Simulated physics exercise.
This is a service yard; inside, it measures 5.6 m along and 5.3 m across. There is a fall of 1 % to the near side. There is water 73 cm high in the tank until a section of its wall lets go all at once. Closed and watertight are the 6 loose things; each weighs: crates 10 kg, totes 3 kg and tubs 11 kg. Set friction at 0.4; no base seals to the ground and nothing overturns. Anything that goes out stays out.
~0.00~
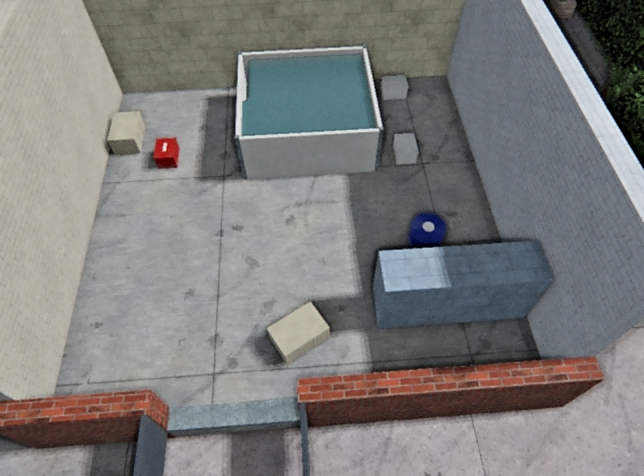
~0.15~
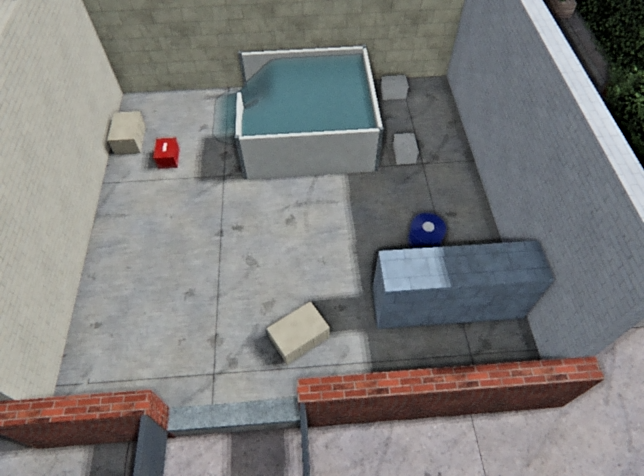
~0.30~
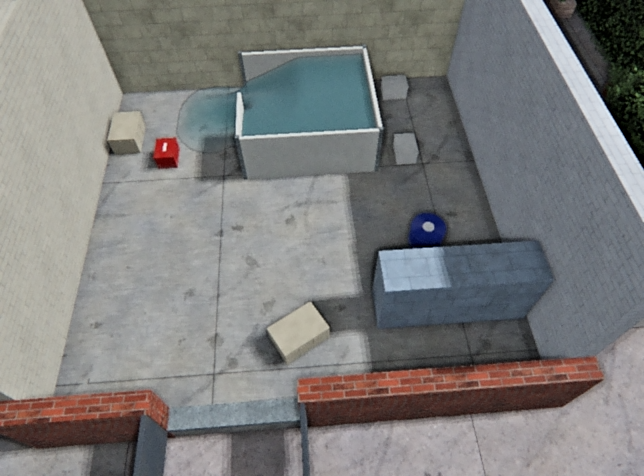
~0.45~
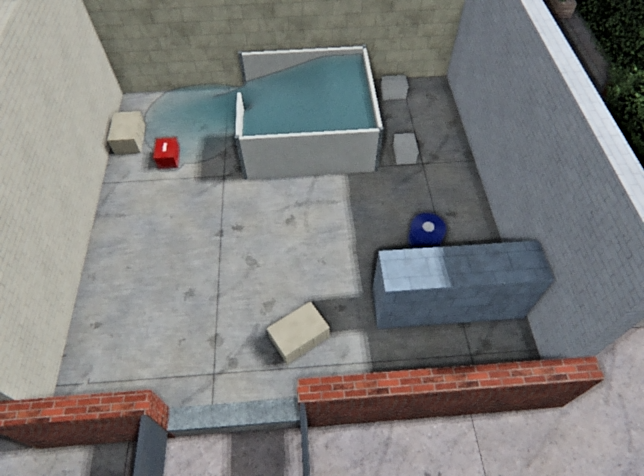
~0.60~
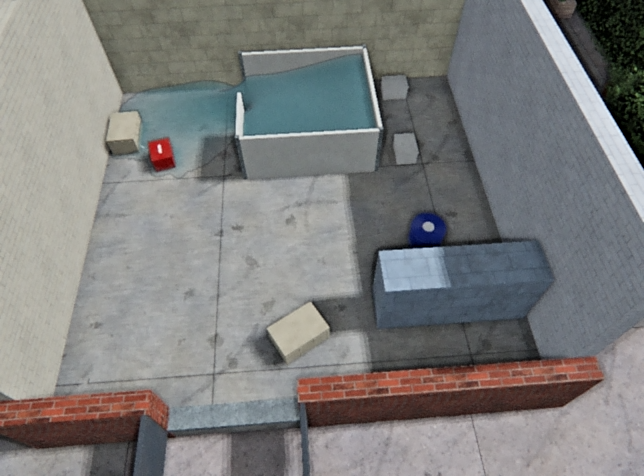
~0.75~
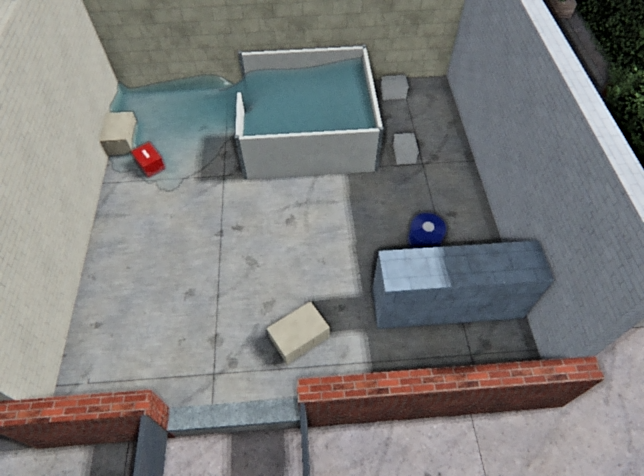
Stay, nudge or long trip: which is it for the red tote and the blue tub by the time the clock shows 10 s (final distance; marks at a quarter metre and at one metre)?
Outcome: Red tote: Long move, blue tub: Almost still.
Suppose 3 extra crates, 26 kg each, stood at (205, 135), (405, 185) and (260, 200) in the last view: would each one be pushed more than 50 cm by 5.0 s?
Respectively: Greater, smaller, smaller.
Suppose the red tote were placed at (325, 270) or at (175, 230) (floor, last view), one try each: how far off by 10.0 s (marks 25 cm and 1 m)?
Well, the first time it covers a big distance, and the second time it covers a big distance.
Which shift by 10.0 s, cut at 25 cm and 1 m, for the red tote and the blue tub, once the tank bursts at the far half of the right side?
Under that change the red tote would be borne far and the blue tub would be borne far.
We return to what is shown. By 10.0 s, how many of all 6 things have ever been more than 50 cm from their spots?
Result: 4.
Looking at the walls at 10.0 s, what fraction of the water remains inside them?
76 % or so.
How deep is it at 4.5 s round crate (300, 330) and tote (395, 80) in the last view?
9 and 2 cm.
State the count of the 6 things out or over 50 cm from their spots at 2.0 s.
At that time I count 2.
After 2.0 s the red tote is near (133, 259), 2.0 m from its start, aground; the blue tub is near (428, 227), 0.0 m from its start, aground; 0 of 6 are out; 1 afloat.
After 4.5 s the red tote has gone out; the blue tub is near (428, 227), 0.0 m from its start, aground; 1 of 6 are out; 2 afloat.
After 7.0 s the red tote has gone out; the blue tub is near (428, 227), 0.0 m from its start, aground; 1 of 6 are out; 2 afloat.
After 10.0 s the red tote has gone out; the blue tub is near (428, 227), 0.0 m from its start, aground; 1 of 6 are out; 4 afloat.
